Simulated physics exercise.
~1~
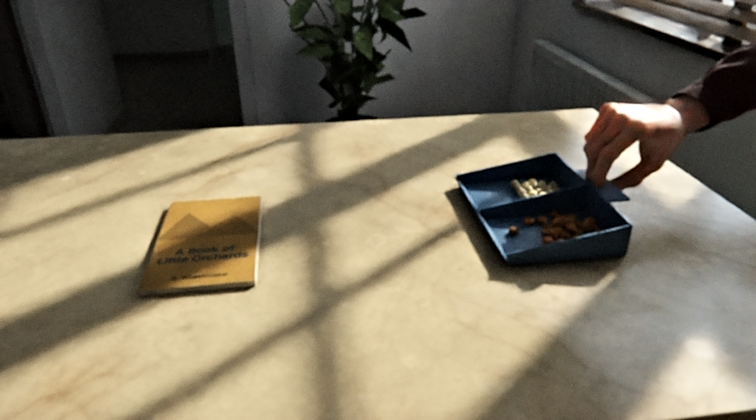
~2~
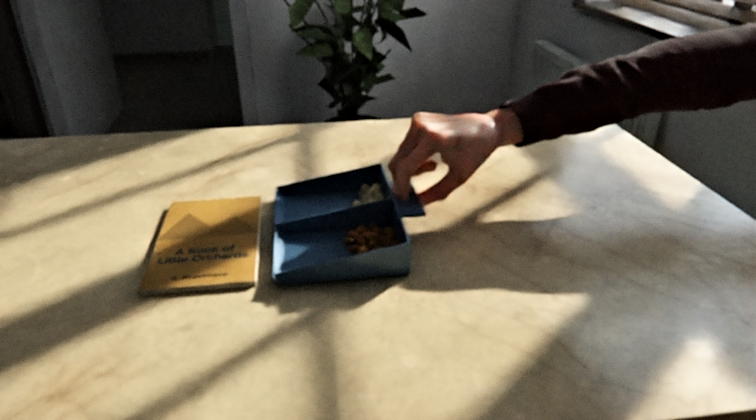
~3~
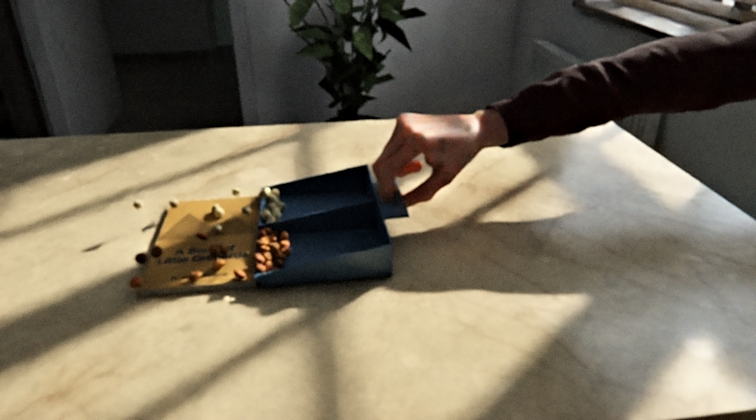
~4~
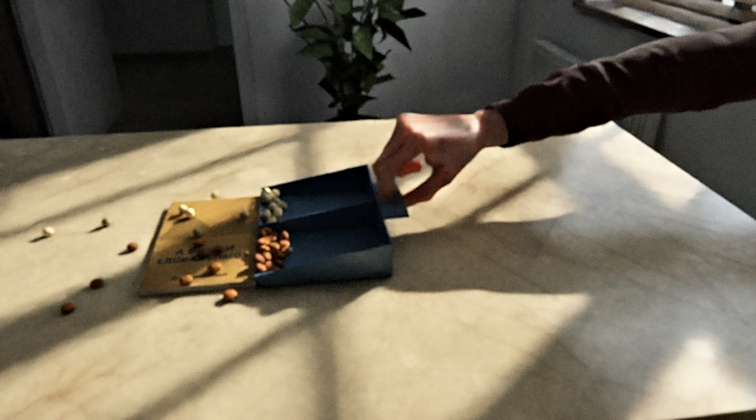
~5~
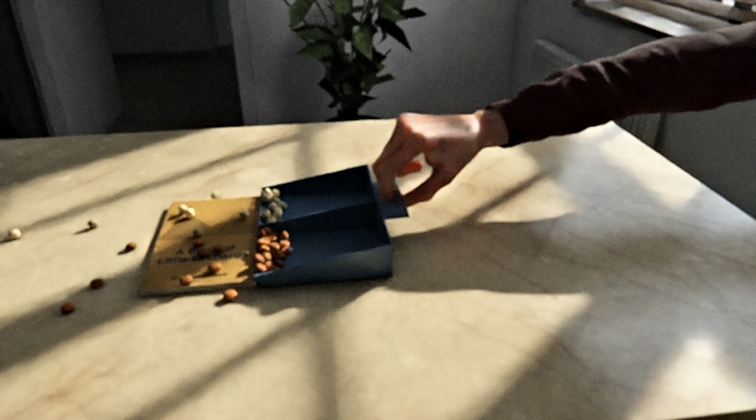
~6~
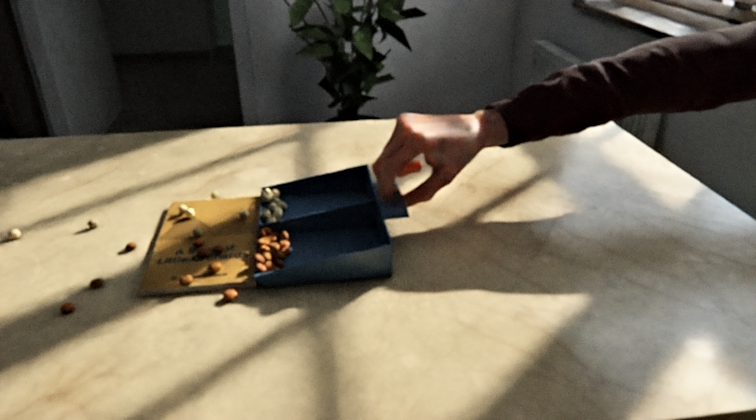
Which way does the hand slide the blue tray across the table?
The hand slides the tray to the left, until it reaches the yellow book.
